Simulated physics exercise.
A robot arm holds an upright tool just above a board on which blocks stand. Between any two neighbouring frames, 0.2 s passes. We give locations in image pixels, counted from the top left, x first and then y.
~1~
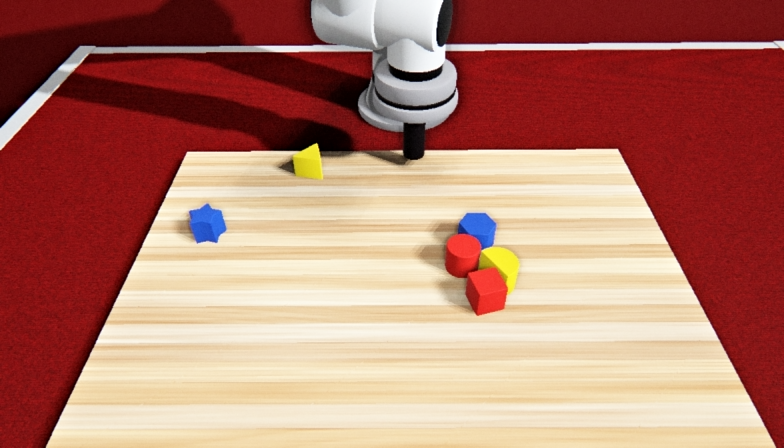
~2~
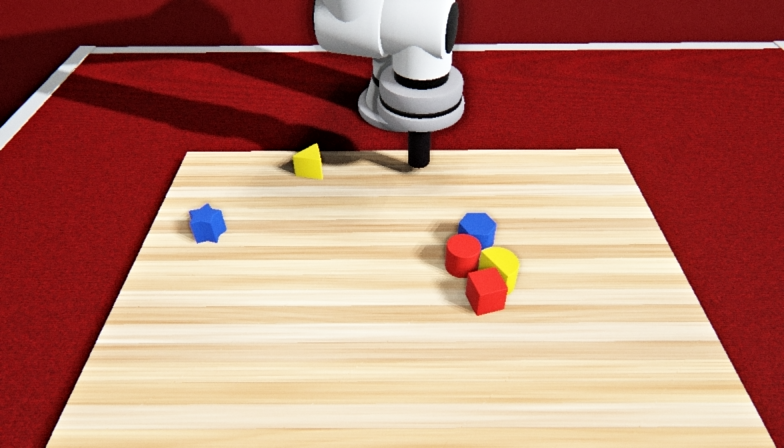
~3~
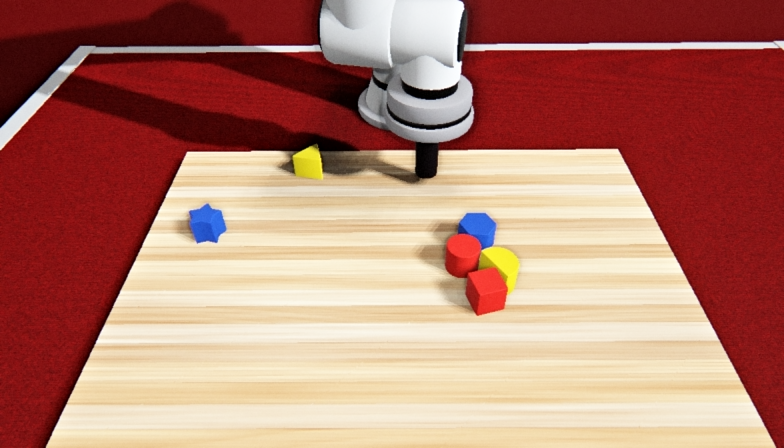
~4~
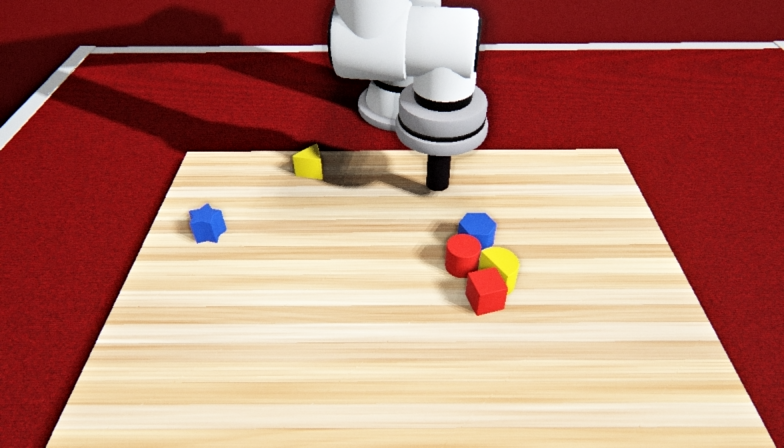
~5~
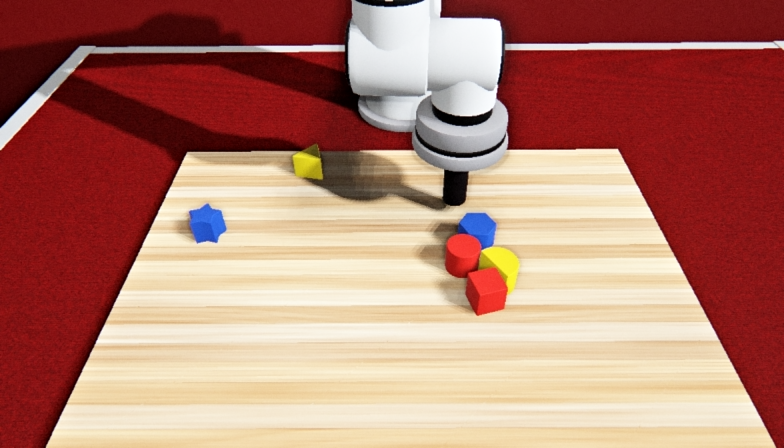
A robot arm moved its black upright tool forward and slightly right over a wooden board, nearing a cluster of red, blue and yellow blocks, while all the blocks stayed still.
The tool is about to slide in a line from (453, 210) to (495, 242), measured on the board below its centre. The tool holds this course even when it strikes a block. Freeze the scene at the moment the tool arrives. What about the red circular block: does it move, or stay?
It is moved from its place.
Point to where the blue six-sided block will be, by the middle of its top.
It will likely be found at (487, 240).
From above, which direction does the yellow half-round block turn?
It swings round anticlockwise.
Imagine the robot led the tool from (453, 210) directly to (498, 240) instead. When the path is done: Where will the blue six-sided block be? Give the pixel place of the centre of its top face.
At (486, 237).
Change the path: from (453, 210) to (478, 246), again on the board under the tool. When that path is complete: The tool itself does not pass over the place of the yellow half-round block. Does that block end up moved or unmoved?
At the end of the path, it will have moved.
The first path, step by step. Halfway along, tool at (475, 215); nothing pushed yet.
At the end, tool at (497, 231); red circular block at (459, 254); blue six-sided block at (487, 240), turned 45° clockwise; red square piece at (488, 283); yellow half-round block at (503, 263), turned 25° anticlockwise.
